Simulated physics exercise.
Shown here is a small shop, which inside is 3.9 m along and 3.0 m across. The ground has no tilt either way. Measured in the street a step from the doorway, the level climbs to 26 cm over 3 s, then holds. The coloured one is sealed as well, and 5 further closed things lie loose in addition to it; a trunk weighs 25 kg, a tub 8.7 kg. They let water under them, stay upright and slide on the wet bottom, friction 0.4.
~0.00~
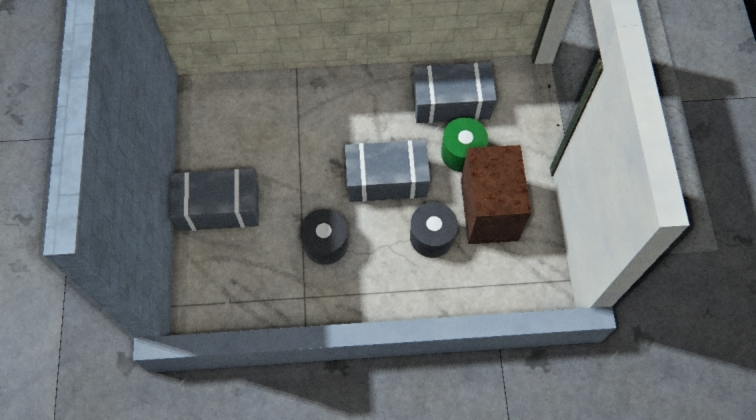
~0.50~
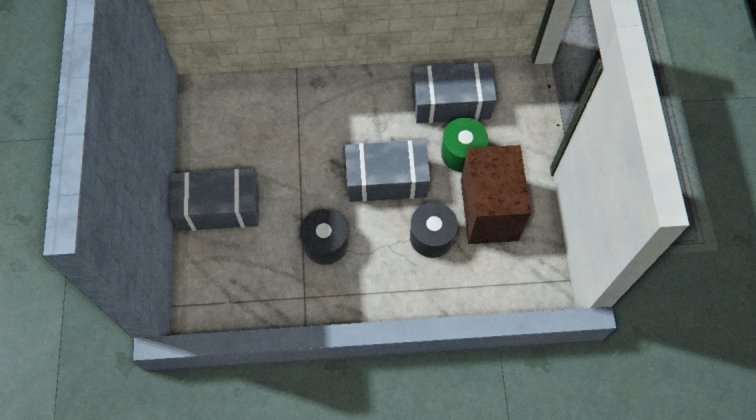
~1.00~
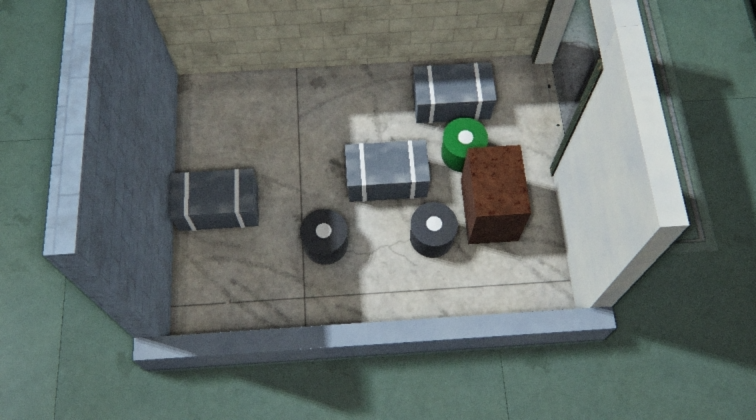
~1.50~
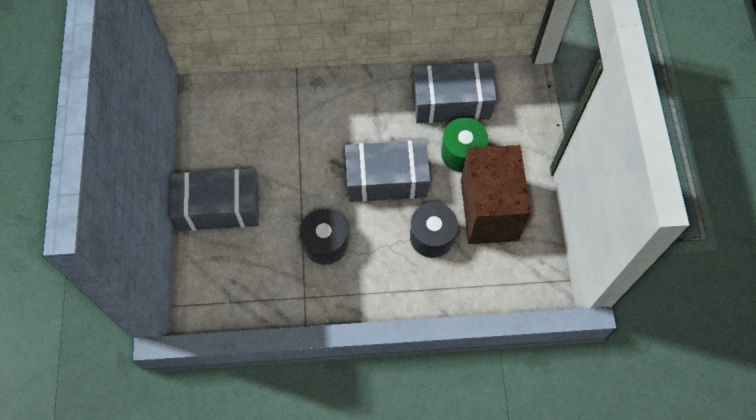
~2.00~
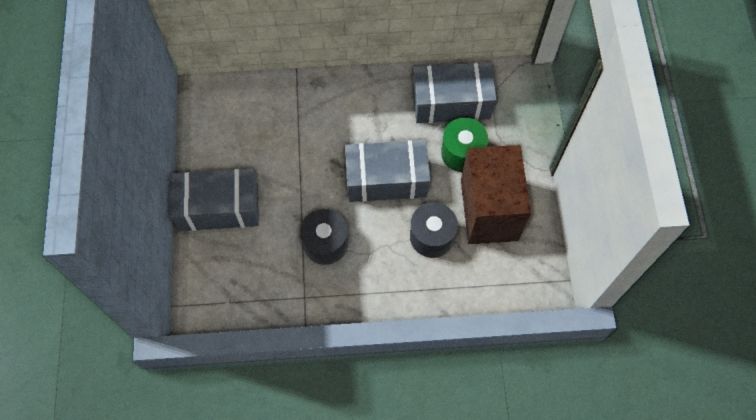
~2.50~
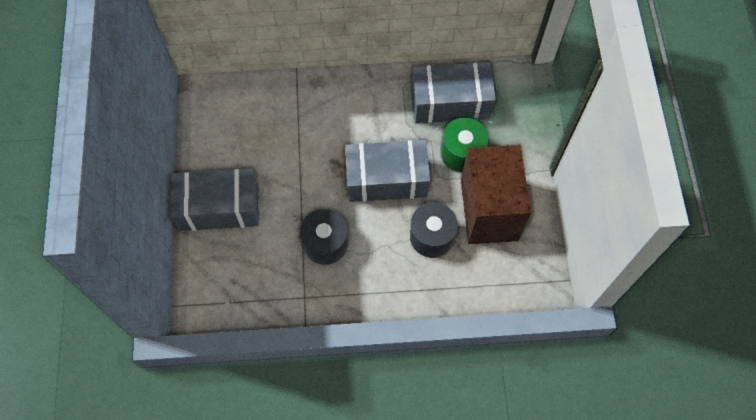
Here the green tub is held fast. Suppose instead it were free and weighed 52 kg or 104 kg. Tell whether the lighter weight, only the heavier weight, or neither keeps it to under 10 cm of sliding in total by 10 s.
Looks to me like only the heavy option works.
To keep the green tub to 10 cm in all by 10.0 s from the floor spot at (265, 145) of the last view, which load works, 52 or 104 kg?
So both weights work.
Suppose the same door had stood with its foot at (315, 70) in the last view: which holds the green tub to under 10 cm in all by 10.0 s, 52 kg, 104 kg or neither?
Under that setup, the light option succeeds.
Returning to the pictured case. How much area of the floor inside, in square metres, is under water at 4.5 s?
I'd estimate close to 6.5 m2.
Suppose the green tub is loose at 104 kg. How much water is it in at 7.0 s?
Around 14 cm.
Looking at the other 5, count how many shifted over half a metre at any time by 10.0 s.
By my tally, 5.
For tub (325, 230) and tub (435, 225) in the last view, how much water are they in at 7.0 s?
Roughly 6 and 4 cm.
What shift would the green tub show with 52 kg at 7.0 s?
Close to 20 centimetres.
After 3.5 s the green tub would be 2 cm from its start with 52 kg and 0 cm from its start with 104 kg; 13 cm of water round it then.
After 4.5 s the green tub would be 19 cm from its start with 52 kg and 0 cm from its start with 104 kg; 13 cm of water round it then.
After 7.0 s the green tub would be 20 cm from its start with 52 kg and 0 cm from its start with 104 kg; 14 cm of water round it then.
After 10.0 s the green tub would be 20 cm from its start with 52 kg and 0 cm from its start with 104 kg; 21 cm of water round it then.
